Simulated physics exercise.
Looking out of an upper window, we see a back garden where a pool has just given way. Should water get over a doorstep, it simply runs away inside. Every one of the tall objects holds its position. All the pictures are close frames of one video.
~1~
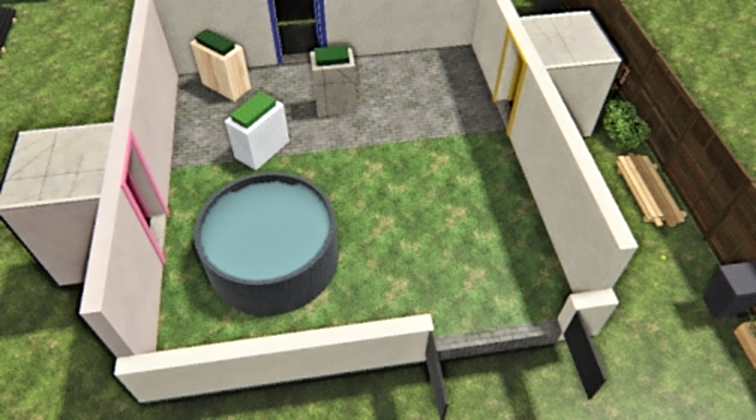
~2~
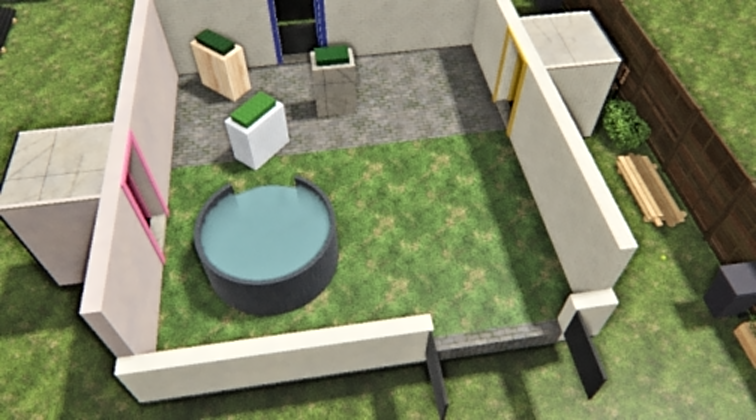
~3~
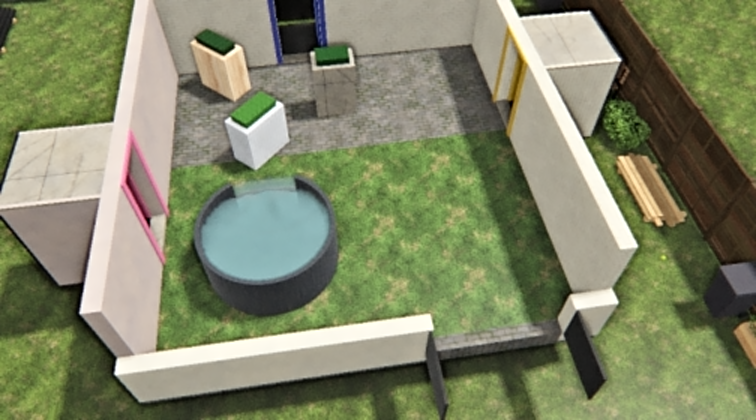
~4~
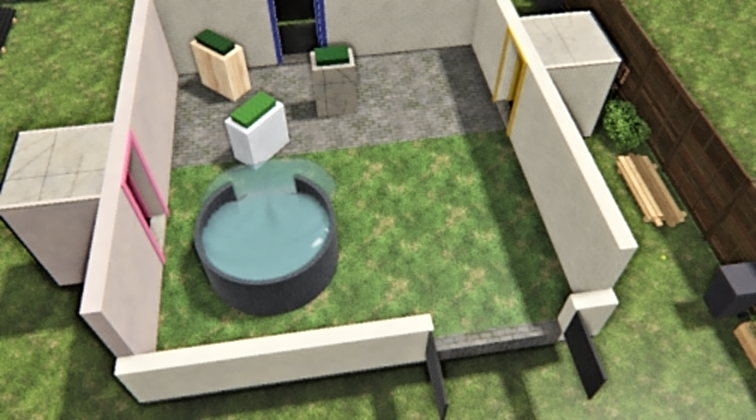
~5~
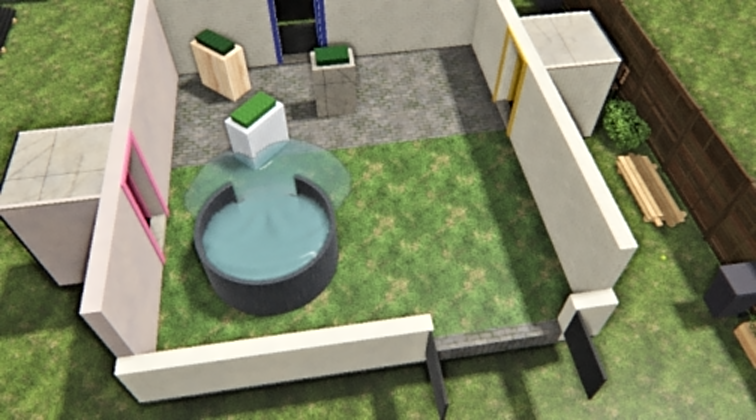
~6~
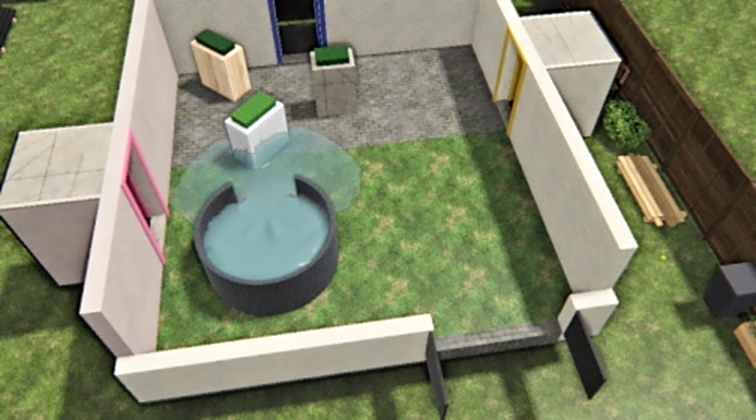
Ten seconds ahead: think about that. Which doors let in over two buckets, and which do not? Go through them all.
Result: The yellow door receives more than two buckets. The blue door receives more than two buckets. The pink door receives no more than two buckets.
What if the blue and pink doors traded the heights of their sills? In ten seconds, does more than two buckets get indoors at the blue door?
Briefly put, the blue rises above.
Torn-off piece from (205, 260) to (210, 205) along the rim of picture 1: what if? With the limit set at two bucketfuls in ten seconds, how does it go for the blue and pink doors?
Result - blue: Fails to reach it; pink: Crosses the threshold.
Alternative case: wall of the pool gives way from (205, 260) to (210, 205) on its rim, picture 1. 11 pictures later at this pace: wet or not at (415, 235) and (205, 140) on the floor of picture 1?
Respectively, left dry and inundated.
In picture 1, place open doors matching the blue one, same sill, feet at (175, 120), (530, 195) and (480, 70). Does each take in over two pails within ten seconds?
Taking each in turn: Runs above, then runs below, then runs above.
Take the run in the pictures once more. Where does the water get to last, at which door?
Going by the pictures, I'd say the yellow-painted one.
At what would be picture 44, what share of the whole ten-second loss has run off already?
Share gone by then: About 75 %.
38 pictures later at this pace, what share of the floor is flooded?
I'd guess some 80 per cent.
A moment on, water covers 25 % of the floor; the yellow door not reached, the blue door not reached, the pink door not reached.
Next, water covers 45 % of the floor; the yellow door not reached, the blue door over two buckets in, the pink door wet at the sill, nothing in.
Then, water covers 65 % of the floor; the yellow door over two buckets in, the blue door over two buckets in, the pink door wet at the sill, nothing in.
Later, water covers 80 % of the floor; the yellow door over two buckets in, the blue door far over two buckets in, the pink door wet at the sill, nothing in.
In the end, water covers 100 % of the floor; the yellow door over two buckets in, the blue door far over two buckets in, the pink door wet at the sill, nothing in.
